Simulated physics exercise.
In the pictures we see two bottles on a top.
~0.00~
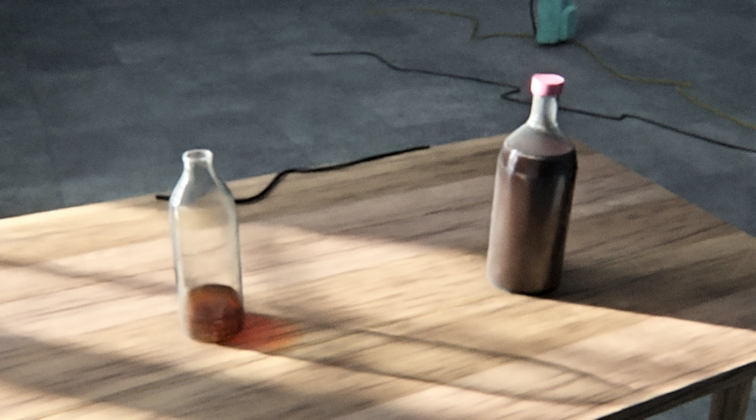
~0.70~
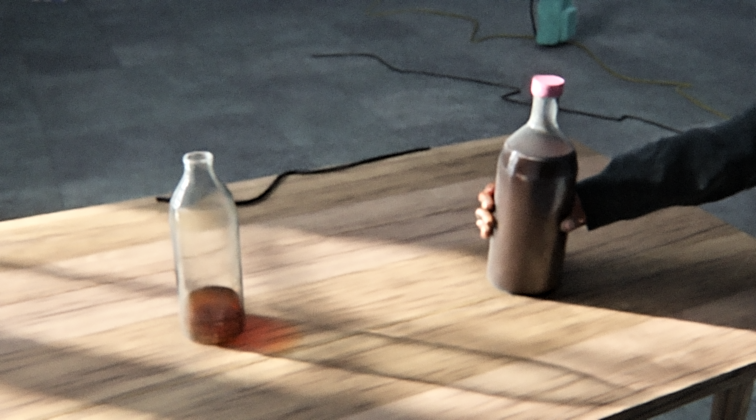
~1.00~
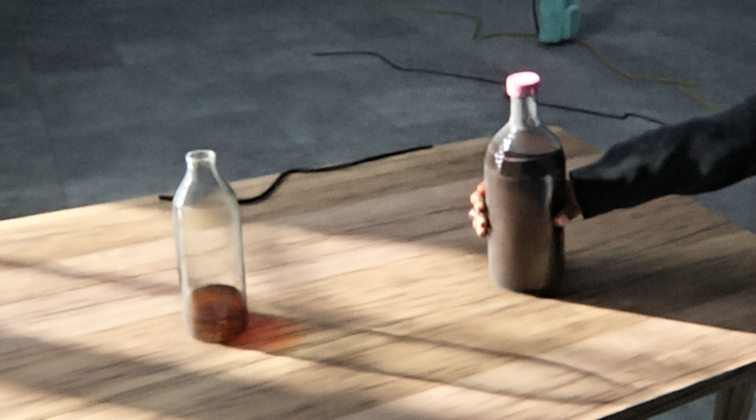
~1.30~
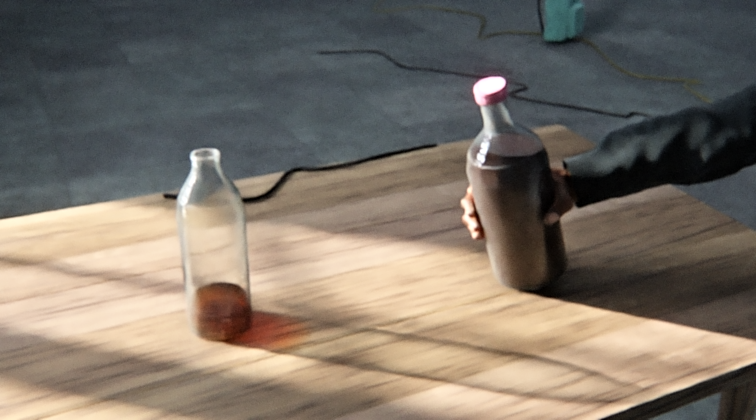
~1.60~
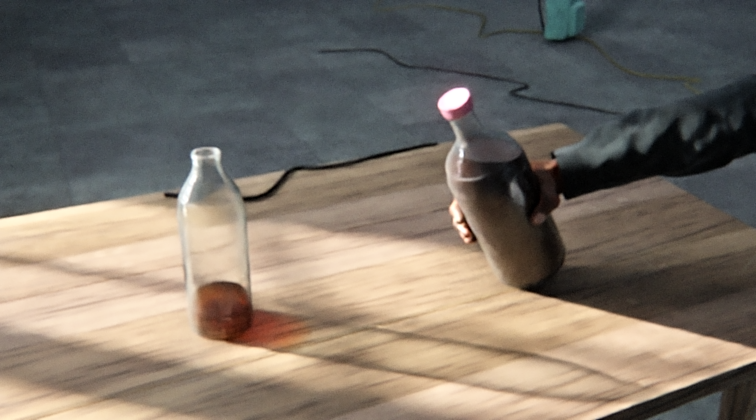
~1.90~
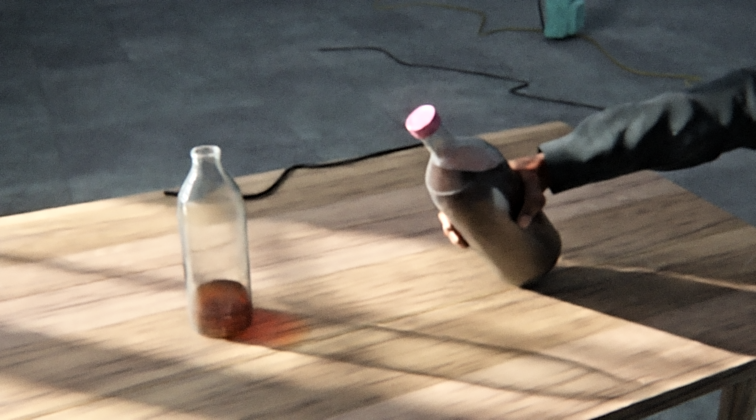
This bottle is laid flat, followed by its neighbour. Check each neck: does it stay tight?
Left: Yes, right: Yes.
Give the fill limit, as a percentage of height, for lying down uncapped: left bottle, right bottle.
Fill limits, first then second: 26 % and 26 %.
Around 2.6 s, the right bottle is nearly down; right bottle, no leak.
Around 3.6 s, the right bottle lies flat; right bottle, no leak.
Around 6.5 s, both lie flat; right bottle, no leak; left bottle, no leak.
